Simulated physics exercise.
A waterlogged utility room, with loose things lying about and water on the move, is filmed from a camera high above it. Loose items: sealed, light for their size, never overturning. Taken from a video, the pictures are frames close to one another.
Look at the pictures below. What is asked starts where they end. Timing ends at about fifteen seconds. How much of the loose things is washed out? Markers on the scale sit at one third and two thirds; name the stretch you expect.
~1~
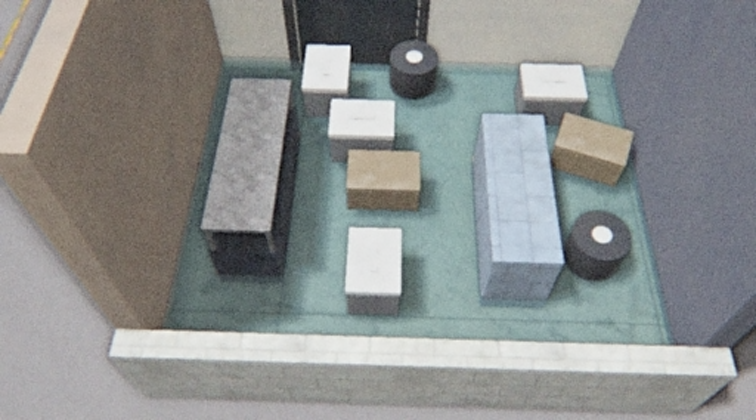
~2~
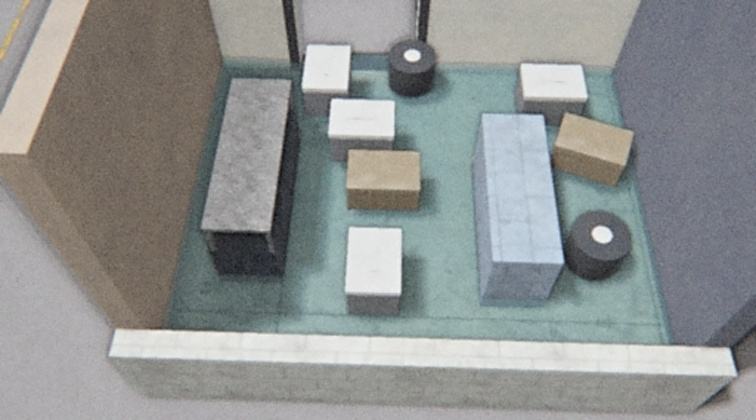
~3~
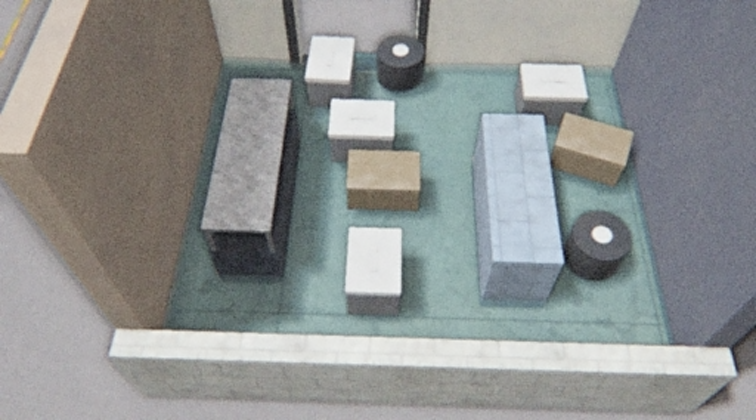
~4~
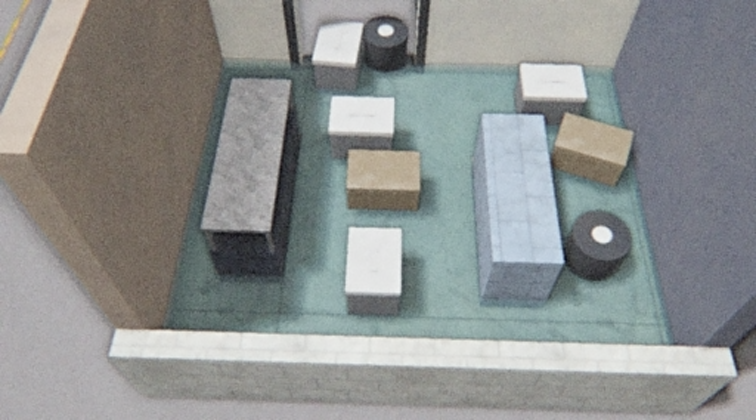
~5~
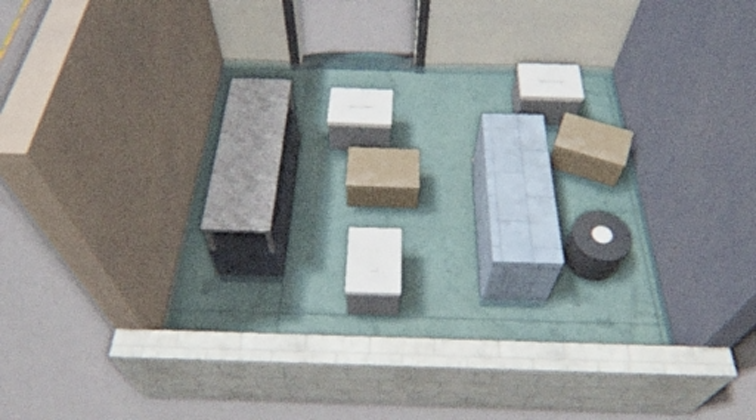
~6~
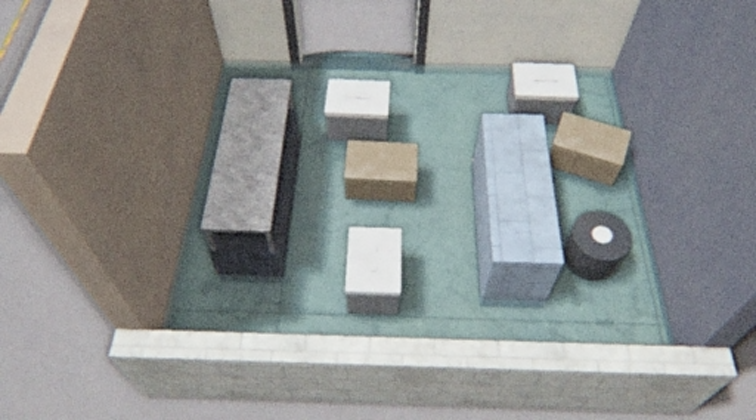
The stretch from two thirds up.
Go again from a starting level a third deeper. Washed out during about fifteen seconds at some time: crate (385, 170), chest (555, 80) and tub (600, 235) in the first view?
In that order: Yes, out, left behind.
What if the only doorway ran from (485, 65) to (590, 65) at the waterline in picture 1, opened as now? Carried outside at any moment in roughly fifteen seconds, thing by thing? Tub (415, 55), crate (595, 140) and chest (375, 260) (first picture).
The three read escape, escape and no escape, in that order.
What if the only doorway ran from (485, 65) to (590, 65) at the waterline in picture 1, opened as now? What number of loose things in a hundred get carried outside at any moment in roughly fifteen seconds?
I'd say some 80 in a hundred.
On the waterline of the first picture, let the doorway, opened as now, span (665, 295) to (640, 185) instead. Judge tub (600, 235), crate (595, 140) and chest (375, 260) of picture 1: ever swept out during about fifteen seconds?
Taken in that order, the answers are swept away, swept away, not lost.
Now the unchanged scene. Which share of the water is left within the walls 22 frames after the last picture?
It works out at roughly 58 percent.
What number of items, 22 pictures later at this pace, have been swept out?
Tally: 5.
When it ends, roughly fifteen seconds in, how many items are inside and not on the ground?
By my reckoning the number comes out at 2.
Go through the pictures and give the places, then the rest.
A chest at (362, 117) floats; a crate at (384, 170), afloat; 0 of 8 have shifted, in the first frame.
A chest at (362, 117), afloat; a crate at (384, 170), afloat; 0 of 8 have shifted, in the second frame.
A chest at (362, 117) floats; a crate at (384, 170) floats; 2 of 8 have shifted, in the third frame.
A chest at (362, 114), afloat, close to its start; a crate at (384, 170) floats; 3 of 8 have shifted, in the fourth frame.
A chest at (361, 106) floats, close to its start; a crate at (383, 167), afloat, close to its start; 3 of 8 have shifted, in the fifth frame.
A chest at (358, 97), afloat, close to its start; a crate at (382, 160) floats, close to its start; 5 of 8 have shifted, in the sixth frame.
A moment on, 2 of 8 are out; 6 afloat.
Next, 3 of 8 are out; 5 afloat.
Later, 5 of 8 are out; 3 afloat.
In the end, 6 of 8 are out; 2 afloat.
